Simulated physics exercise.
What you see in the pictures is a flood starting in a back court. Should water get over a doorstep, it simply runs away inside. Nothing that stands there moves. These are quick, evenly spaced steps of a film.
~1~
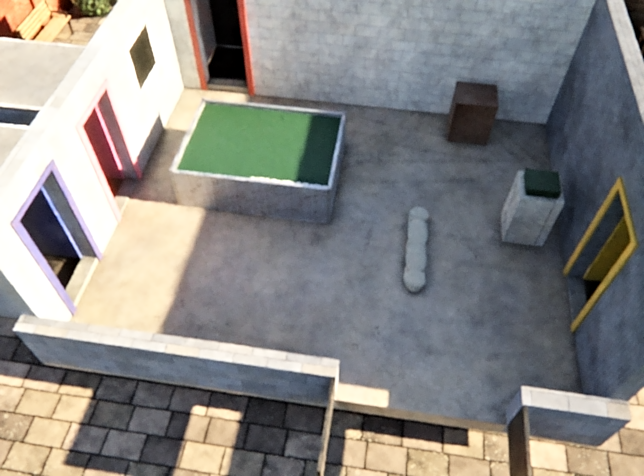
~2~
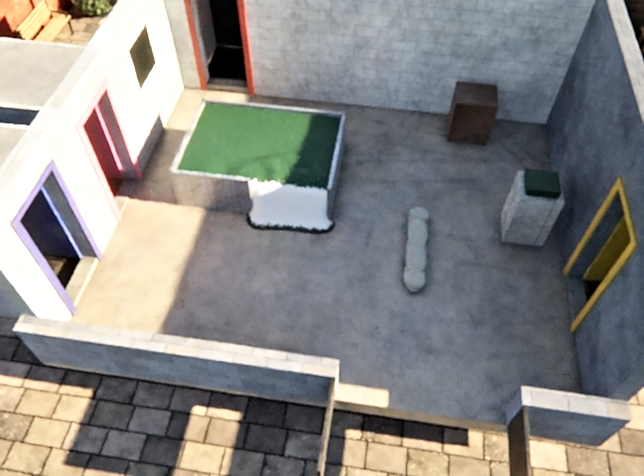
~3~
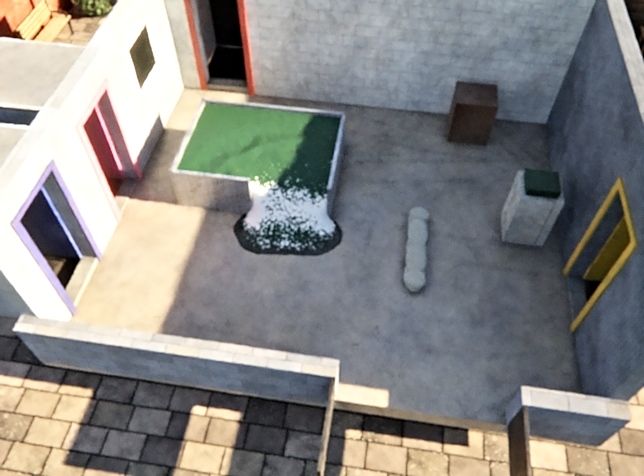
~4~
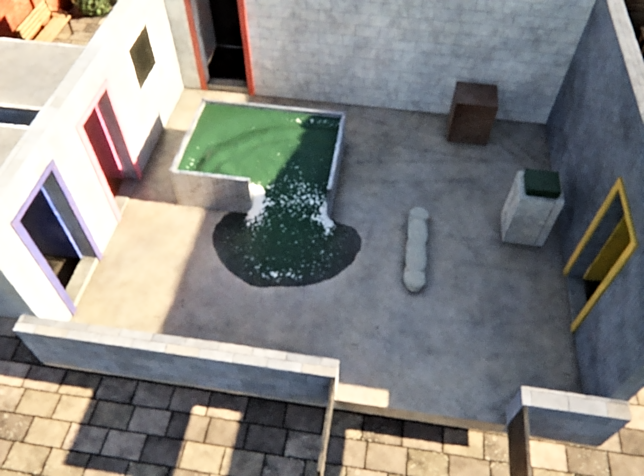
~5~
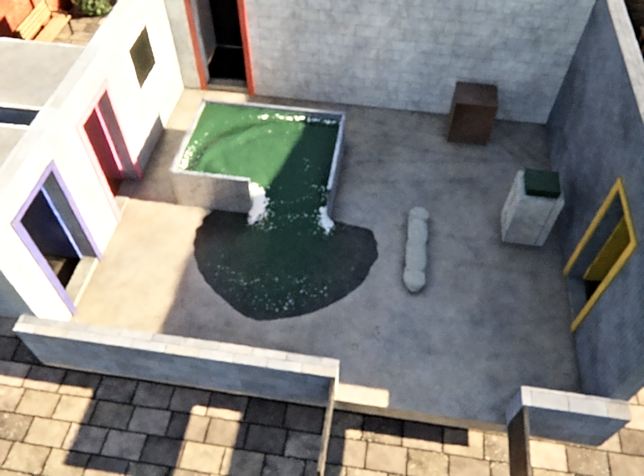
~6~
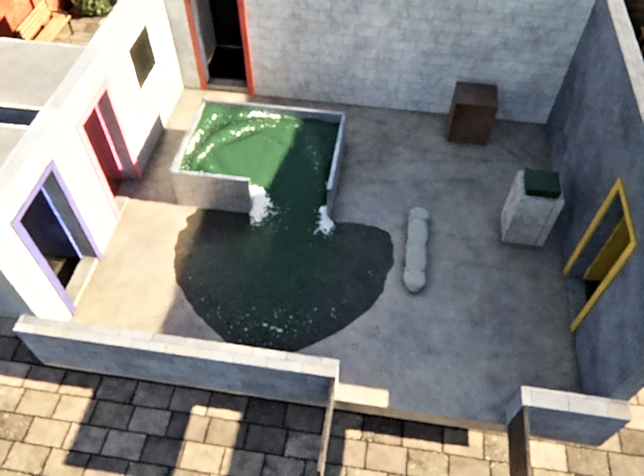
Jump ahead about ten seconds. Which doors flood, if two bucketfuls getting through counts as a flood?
The red door does not flood; the blue door floods; the yellow door does not flood; the pink door does not flood.
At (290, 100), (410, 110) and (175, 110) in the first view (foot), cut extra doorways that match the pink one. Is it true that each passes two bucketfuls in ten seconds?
Door by door: Ends up below, ends up below, ends up above.
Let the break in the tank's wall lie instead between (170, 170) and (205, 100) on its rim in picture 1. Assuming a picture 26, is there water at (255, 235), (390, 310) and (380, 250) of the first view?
In turn: Untouched, then untouched, then untouched.
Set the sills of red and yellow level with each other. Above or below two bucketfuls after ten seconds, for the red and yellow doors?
Then the red door goes past the mark, and the yellow door falls below the mark.
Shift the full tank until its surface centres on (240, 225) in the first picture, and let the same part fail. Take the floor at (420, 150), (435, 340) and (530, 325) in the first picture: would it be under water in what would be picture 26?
Spared, hit, hit.
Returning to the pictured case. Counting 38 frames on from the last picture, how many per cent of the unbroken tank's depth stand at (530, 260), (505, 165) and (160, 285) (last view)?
Going place by place: 6 %, 0 % and 10 %.
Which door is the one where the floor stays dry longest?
It's the one in red.
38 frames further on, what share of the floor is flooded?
That works out at 65 %.
A moment on, water covers 30 % of the floor; the red door not reached, the blue door not reached, the yellow door not reached, the pink door not reached.
Next, water covers 30 % of the floor; the red door not reached, the blue door wet at the sill, nothing in, the yellow door not reached, the pink door not reached.
Then, water covers 45 % of the floor; the red door not reached, the blue door over two buckets in, the yellow door not reached, the pink door wet at the sill, nothing in.
Later, water covers 65 % of the floor; the red door wet at the sill, nothing in, the blue door far over two buckets in, the yellow door wet at the sill, nothing in, the pink door under two buckets in.
In the end, water covers 90 % of the floor; the red door wet at the sill, nothing in, the blue door far over two buckets in, the yellow door under two buckets in, the pink door under two buckets in.
